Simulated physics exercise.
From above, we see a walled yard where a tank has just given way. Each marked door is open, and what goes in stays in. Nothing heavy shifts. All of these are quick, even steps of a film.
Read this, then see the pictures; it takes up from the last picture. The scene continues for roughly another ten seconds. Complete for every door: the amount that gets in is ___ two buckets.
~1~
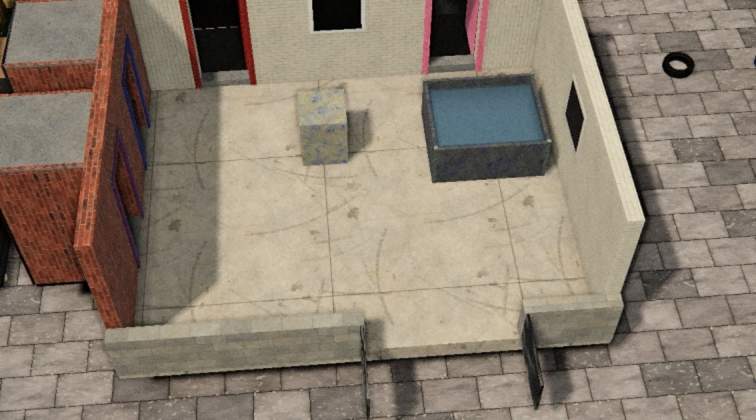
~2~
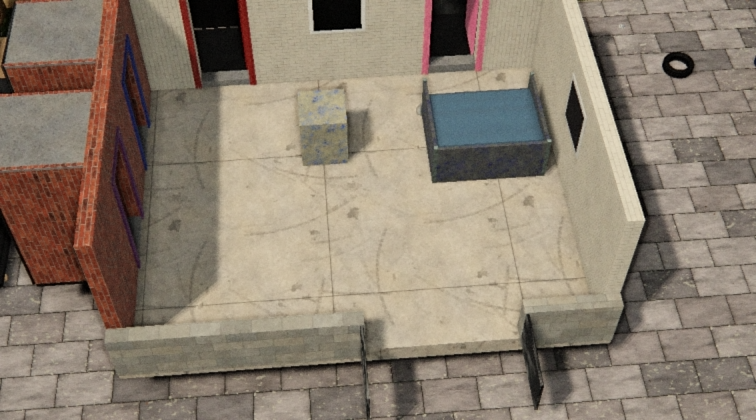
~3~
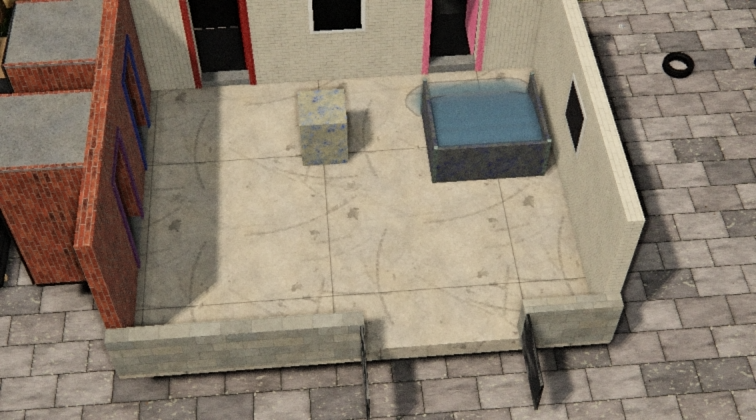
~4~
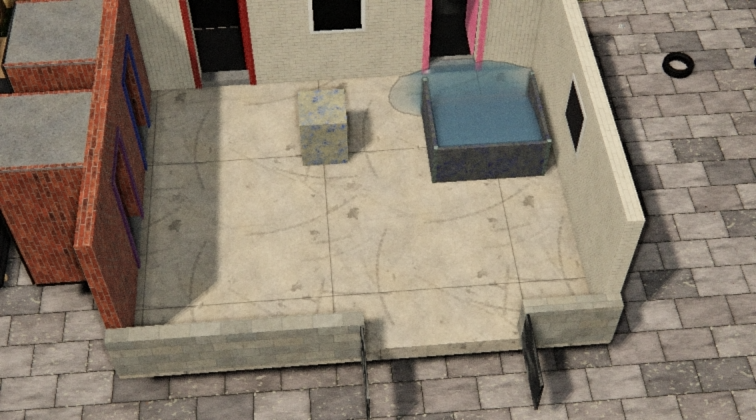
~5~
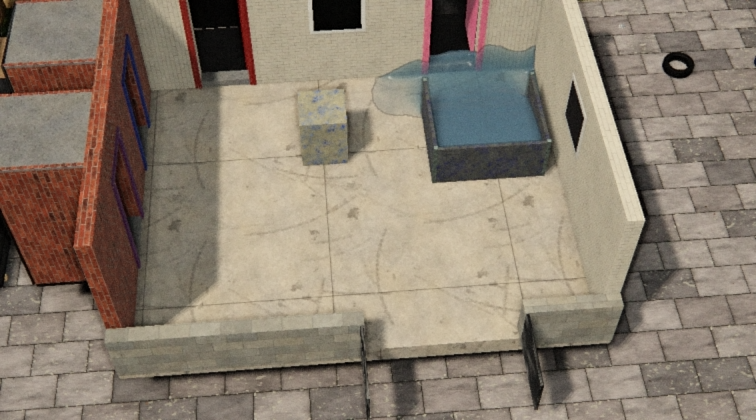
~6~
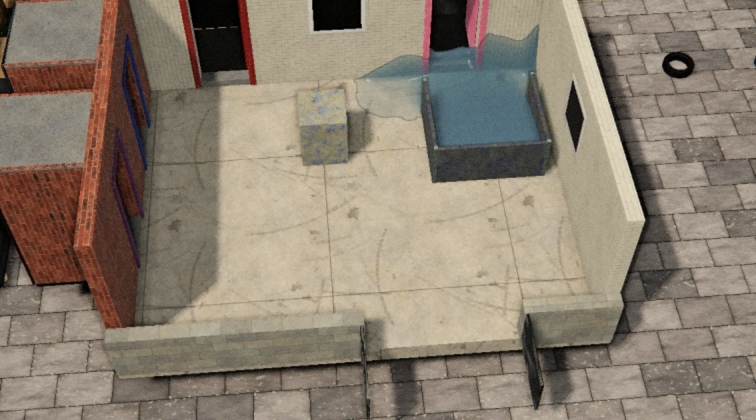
Purple door: At most; red door: At most; pink door: More than; blue door: More than.
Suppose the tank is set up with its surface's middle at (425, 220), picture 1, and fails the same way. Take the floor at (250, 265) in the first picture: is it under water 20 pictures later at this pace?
Unflooded.
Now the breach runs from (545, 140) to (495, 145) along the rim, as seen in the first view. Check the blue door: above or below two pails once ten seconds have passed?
I'd say the blue door stays within the limit.
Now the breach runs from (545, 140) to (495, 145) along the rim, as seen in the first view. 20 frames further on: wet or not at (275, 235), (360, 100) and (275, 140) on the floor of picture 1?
The first spot is spared, the second spared and the third spared.
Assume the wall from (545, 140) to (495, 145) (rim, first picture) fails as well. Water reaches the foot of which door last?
My answer is the door marked red.
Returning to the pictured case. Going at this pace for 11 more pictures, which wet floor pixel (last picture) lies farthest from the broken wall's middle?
Somewhere around (171, 91).
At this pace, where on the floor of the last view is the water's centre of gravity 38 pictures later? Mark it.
Close to pixel (368, 152).
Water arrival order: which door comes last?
The door marked purple.
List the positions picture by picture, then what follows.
In the first picture, the open tank at (485, 114) is whole and still.
In the second picture, water pours out on the open tank's far side and has run to a hidden place.
In the third picture, the front is at a hidden place, out from the gap on the open tank's far side.
In the fourth picture, the front is at (530, 69), out from the gap on the open tank's far side.
In the fifth picture, the front is at (379, 78), out from the gap on the open tank's far side.
In the sixth picture, water pours out on the open tank's far side and has run to (360, 80).
A moment on, water covers 15 % of the floor; the purple door not reached, the red door not reached, the pink door far over two buckets in, the blue door not reached.
Next, water covers 30 % of the floor; the purple door not reached, the red door wet at the sill, nothing in, the pink door far over two buckets in, the blue door not reached.
Then, water covers 45 % of the floor; the purple door not reached, the red door wet at the sill, nothing in, the pink door far over two buckets in, the blue door over two buckets in.
Later, water covers 60 % of the floor; the purple door wet at the sill, nothing in, the red door wet at the sill, nothing in, the pink door far over two buckets in, the blue door far over two buckets in.
In the end, water covers 80 % of the floor; the purple door wet at the sill, nothing in, the red door wet at the sill, nothing in, the pink door far over two buckets in, the blue door far over two buckets in.
